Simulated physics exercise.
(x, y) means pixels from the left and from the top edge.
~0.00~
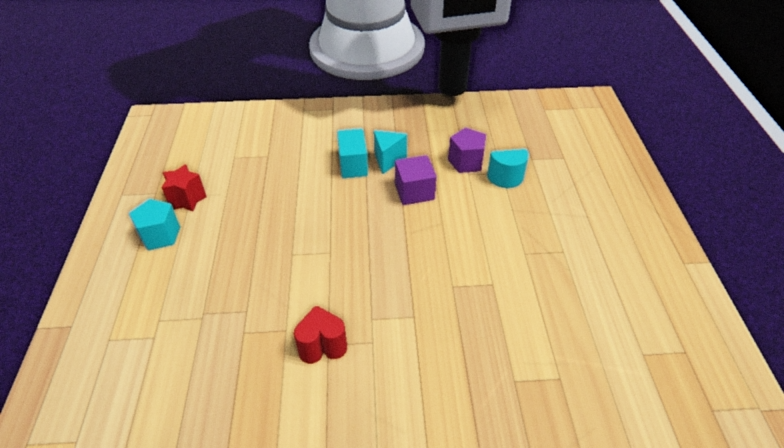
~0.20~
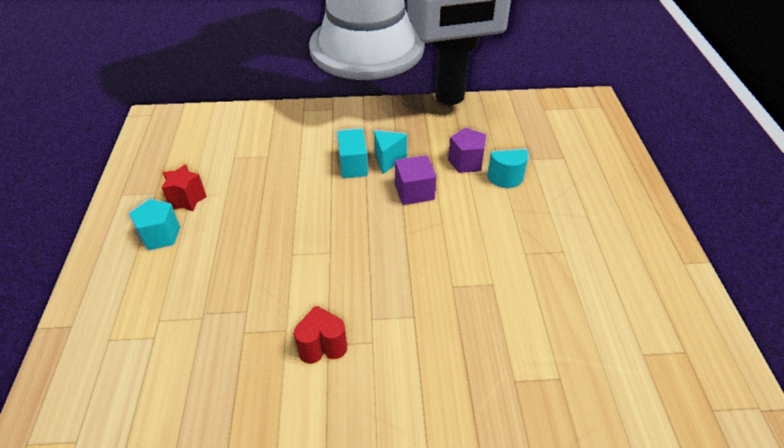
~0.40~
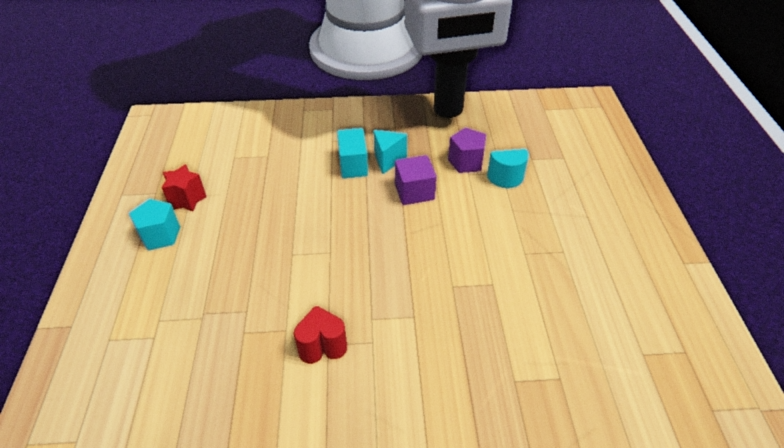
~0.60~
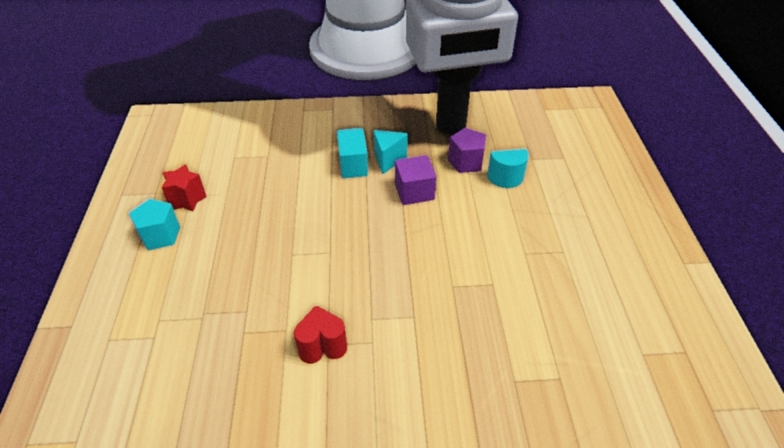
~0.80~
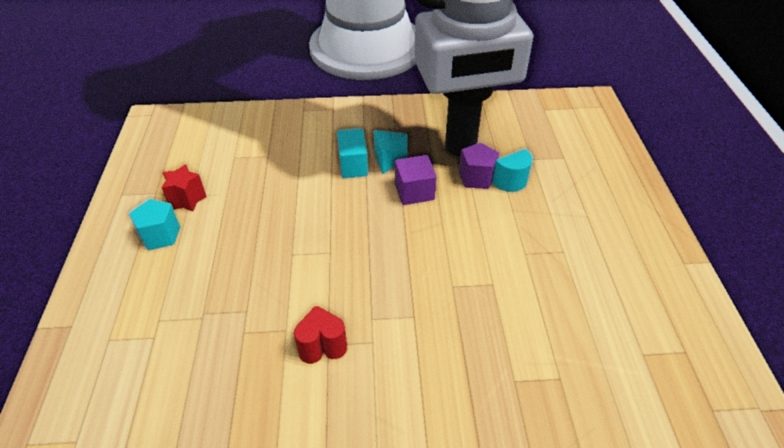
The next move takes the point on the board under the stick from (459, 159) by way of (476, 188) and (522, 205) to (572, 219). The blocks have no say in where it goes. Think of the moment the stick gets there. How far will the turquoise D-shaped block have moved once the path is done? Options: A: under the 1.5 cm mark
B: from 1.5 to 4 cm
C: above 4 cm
Letter B.
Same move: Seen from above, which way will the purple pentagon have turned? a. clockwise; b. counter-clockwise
My answer is option a.
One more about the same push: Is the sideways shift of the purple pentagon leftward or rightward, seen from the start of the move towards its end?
Moves right.
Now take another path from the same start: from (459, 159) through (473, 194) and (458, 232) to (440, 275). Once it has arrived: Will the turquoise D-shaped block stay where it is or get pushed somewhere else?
My prediction: It moves.
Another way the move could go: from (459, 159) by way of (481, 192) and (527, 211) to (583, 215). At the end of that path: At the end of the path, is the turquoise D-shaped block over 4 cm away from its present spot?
No, that is not what happens.
The first path, step by step. One third of the way, stick (479, 176); purple pentagon (506, 184), turned 20° anticlockwise; turquoise D-shaped block (527, 166), turned 75° anticlockwise.
Two thirds of the way, stick (525, 192); purple pentagon (539, 206), turned 25° clockwise; turquoise D-shaped block (540, 165), turned 120° anticlockwise.
At the end, stick (576, 206); purple square block in place; purple pentagon (545, 213), turned 50° clockwise; turquoise D-shaped block (541, 165), turned 125° anticlockwise.
